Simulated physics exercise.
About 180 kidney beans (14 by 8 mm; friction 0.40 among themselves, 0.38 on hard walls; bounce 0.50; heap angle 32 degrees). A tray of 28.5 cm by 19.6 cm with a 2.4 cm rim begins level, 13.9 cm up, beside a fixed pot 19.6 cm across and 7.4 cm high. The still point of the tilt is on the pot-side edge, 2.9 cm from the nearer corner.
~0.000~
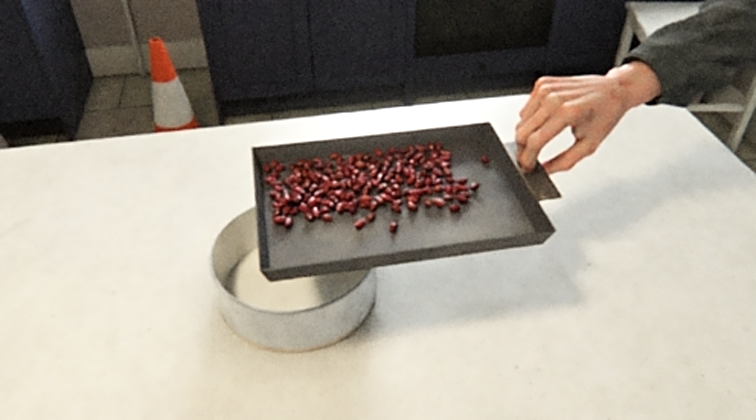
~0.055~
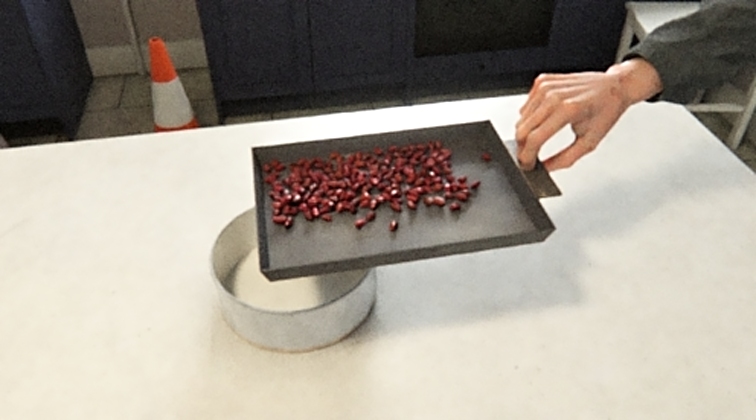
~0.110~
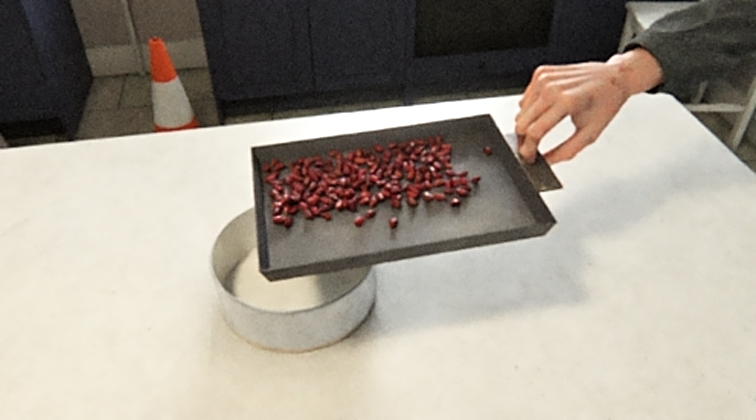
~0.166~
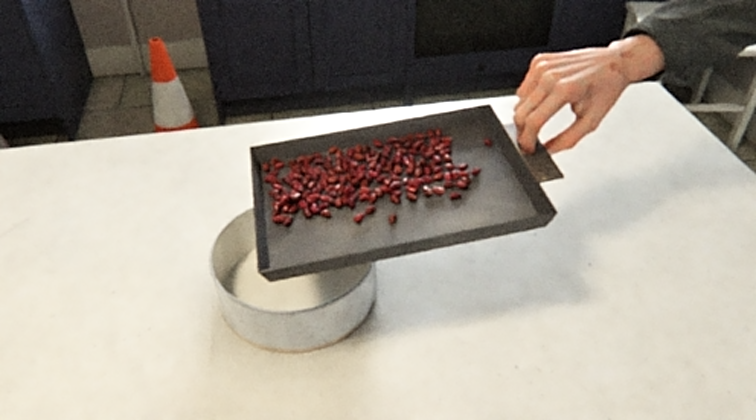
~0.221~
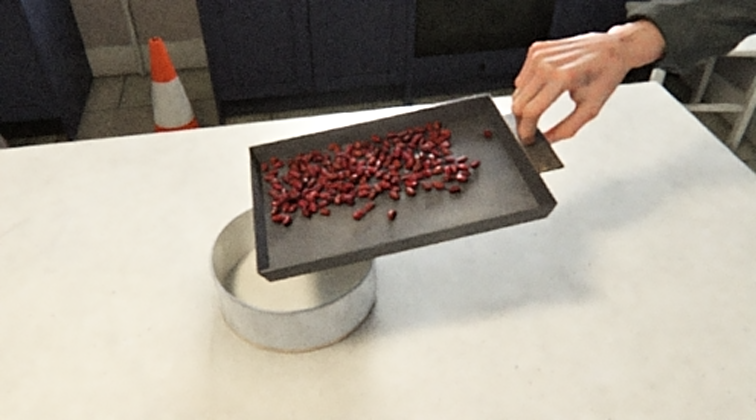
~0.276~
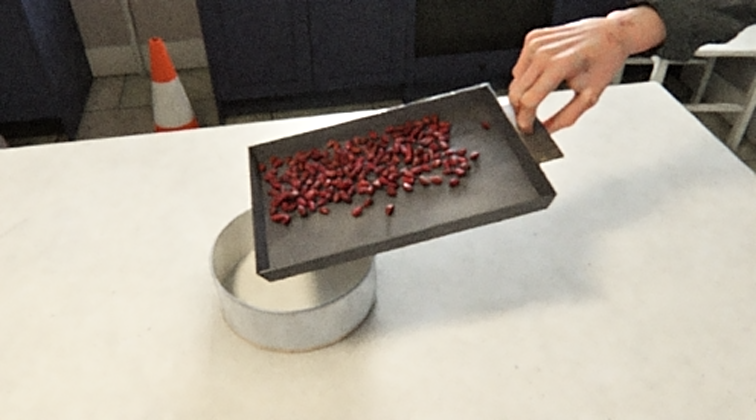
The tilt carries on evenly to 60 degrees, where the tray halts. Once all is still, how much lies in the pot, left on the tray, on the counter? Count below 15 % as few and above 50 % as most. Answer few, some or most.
Pot few, tray most, counter few.
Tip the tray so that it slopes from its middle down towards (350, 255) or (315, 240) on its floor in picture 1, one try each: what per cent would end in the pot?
Some 0 and 0 per cent.
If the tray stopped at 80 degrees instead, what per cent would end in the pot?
It would be near 40 per cent.
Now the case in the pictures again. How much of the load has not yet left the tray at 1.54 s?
Roughly 95 per cent.
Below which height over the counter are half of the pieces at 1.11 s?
Some 18 cm.
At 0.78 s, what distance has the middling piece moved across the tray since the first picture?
About 5 cm.
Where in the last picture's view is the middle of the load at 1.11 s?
At about (273, 187).
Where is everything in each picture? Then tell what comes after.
In the first frame, tray tilt 0 degrees, front corners at (267, 265) and (547, 227); middle of the pieces at (361, 180); pot at (294, 248).
In the second frame, tray tilt 1 degrees, front corners at (267, 265) and (547, 225); middle of the pieces at (361, 179).
In the third frame, tray tilt 2 degrees, front corners at (266, 265) and (547, 219); middle of the pieces at (361, 177).
In the fourth frame, tray tilt 5 degrees, front corners at (265, 266) and (548, 209), lowest corner left front; middle of the pieces at (360, 173).
In the fifth frame, tray tilt 8 degrees, front corners at (264, 266) and (548, 200), lowest corner left front; middle of the pieces at (359, 169).
In the sixth frame, tray tilt 10 degrees, front corners at (263, 266) and (547, 191), lowest corner left front; middle of the pieces at (358, 165); pot at (294, 248). The tray's pace is about 45 degrees a second.
After 0.78 s, tilt 34 degrees; the tray holds 100 %, the pot 0 %.
Then, at 1.11 s, tilt 50 degrees; the tray holds 100 %, the pot 0 %.
Then, at 1.54 s, tilt 60 degrees; the tray holds 95 %, the pot 0 %.
At rest (2.3 s), pot 0 %, tray 95 %, counter 0 %.
